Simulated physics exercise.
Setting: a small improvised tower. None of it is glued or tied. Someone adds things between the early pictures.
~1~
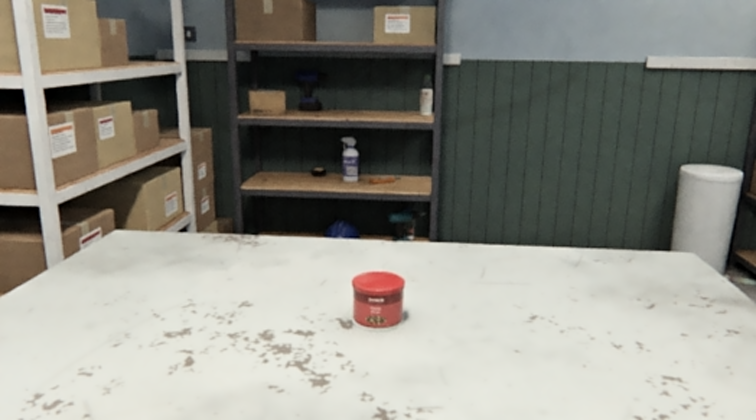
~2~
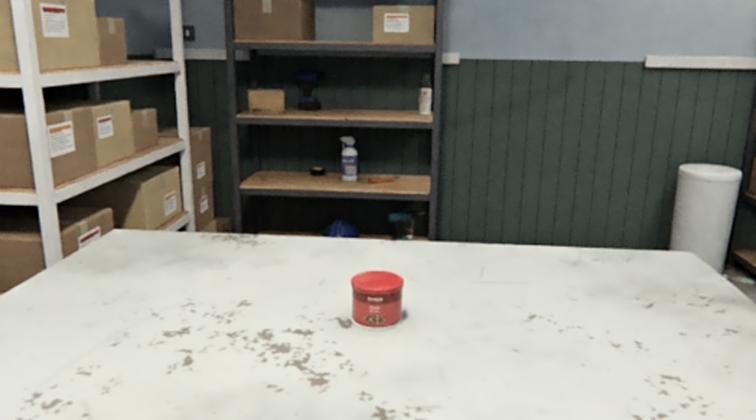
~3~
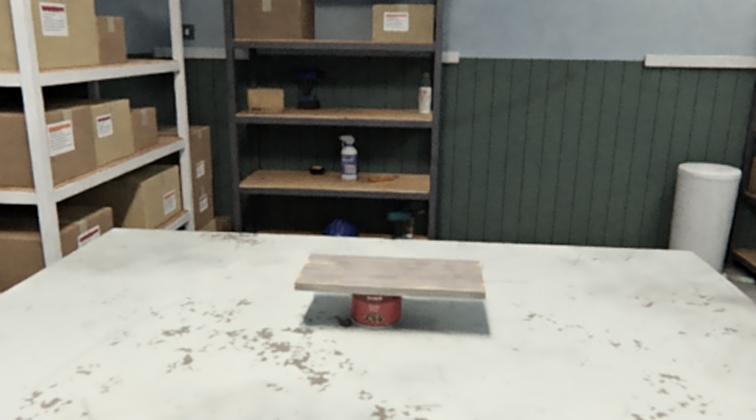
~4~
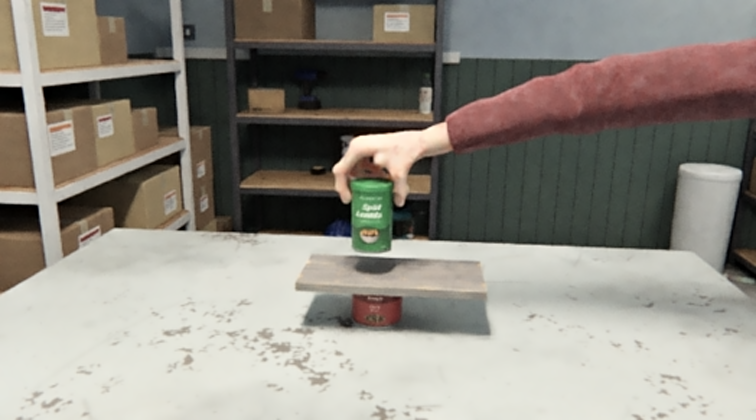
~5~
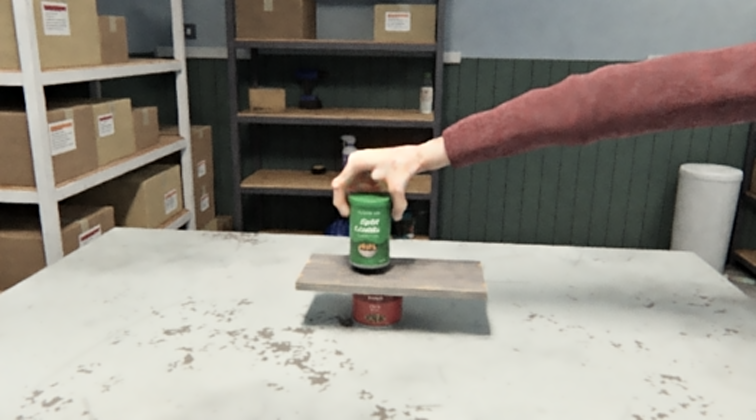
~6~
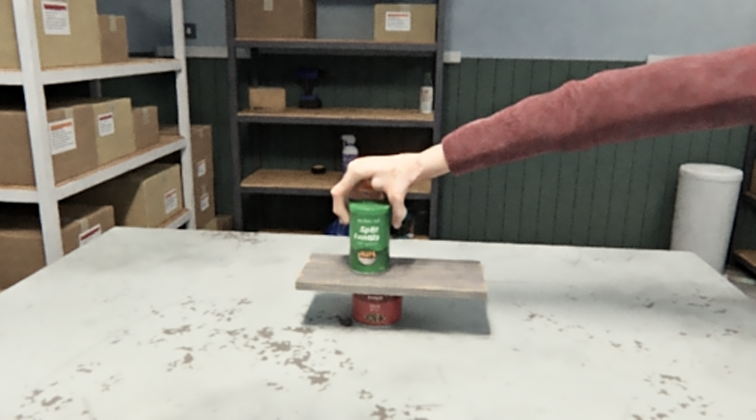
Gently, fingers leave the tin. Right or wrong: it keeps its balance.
Right.
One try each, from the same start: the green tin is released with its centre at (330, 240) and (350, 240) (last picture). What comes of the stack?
First release - upright; second release - upright.
Then, 0.60 s after the last picture, nothing has stirred.
Then, 1.40 s after the last picture, green tin resting near (370, 238).
At rest, all 3 in place. Seen from the same camera at the end, green tin near (370, 238). The stack stays up.
